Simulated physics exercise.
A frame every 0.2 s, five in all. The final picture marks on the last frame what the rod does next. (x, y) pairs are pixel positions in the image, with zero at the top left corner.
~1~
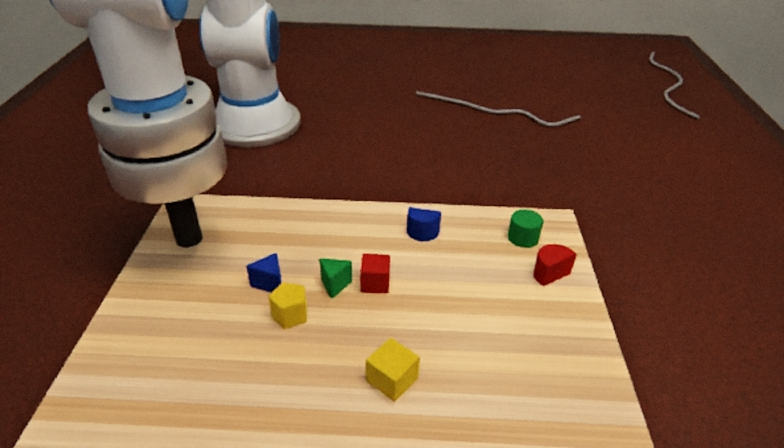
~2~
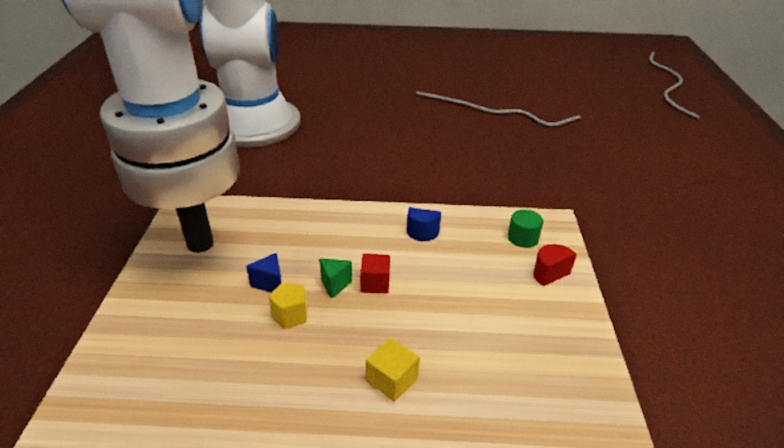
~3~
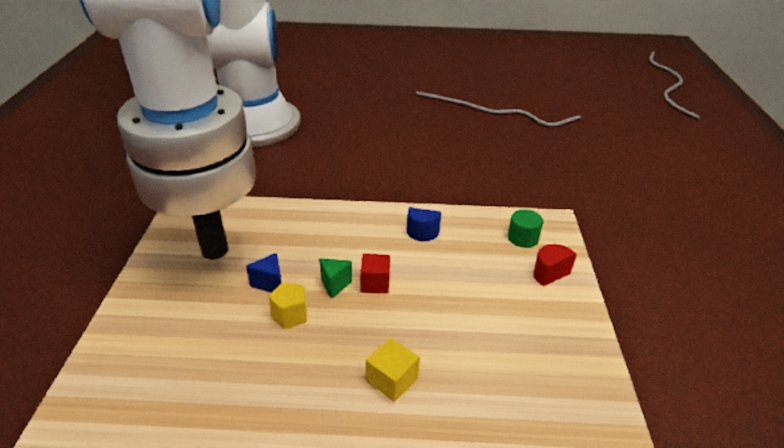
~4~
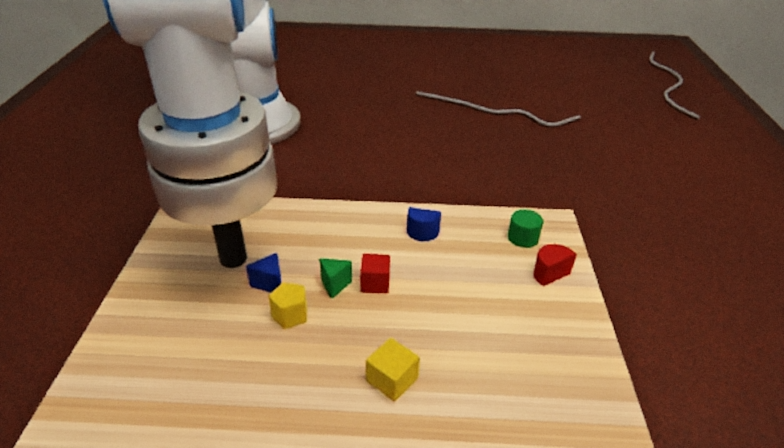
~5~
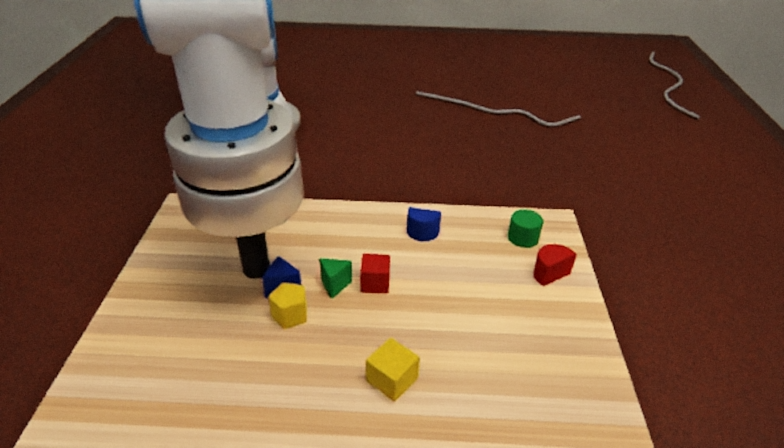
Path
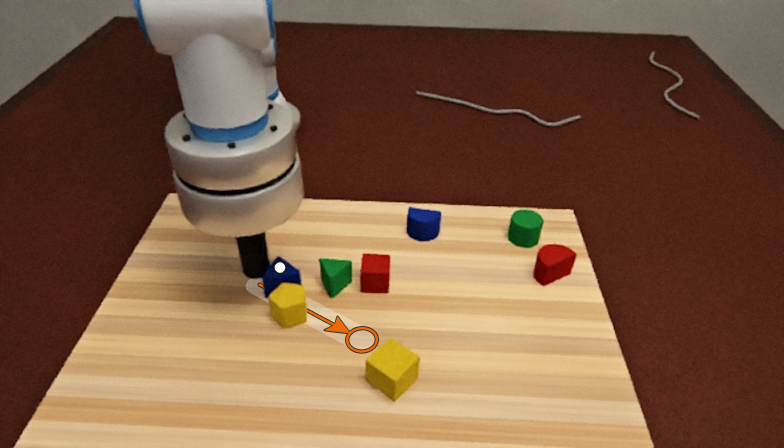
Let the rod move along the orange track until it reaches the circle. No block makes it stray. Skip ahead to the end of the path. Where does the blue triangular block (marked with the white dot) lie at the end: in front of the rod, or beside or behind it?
It comes off the rod's front.
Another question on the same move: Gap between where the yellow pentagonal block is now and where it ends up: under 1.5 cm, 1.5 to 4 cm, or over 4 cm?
It ends over 4 cm away.
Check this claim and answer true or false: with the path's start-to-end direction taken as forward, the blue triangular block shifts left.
My answer: True.
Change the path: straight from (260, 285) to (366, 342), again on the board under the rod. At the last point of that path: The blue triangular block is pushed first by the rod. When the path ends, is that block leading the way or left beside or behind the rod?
It lies beside or behind the rod.
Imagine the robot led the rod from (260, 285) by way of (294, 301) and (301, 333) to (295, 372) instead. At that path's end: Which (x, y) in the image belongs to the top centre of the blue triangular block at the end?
Close to (324, 283).
Drawn move, in a line from (260, 285) to (362, 340); the dot is on the blue triangular block.
On the path given first. One third of the way, rod (290, 287); blue triangular block (316, 276), turned 20° anticlockwise; yellow pentagonal block (298, 302), turned 50° clockwise; green triangular block (338, 264), turned 20° anticlockwise.
Two thirds of the way, rod (325, 306); blue triangular block (344, 285), turned 85° anticlockwise; yellow pentagonal block (313, 323), turned 85° clockwise; green triangular block (343, 262), turned 55° anticlockwise.
At the end, rod (362, 325); blue triangular block (345, 285), turned 85° anticlockwise; yellow pentagonal block (314, 325), turned 95° clockwise; green triangular block (343, 262), turned 55° anticlockwise; yellow square piece still.
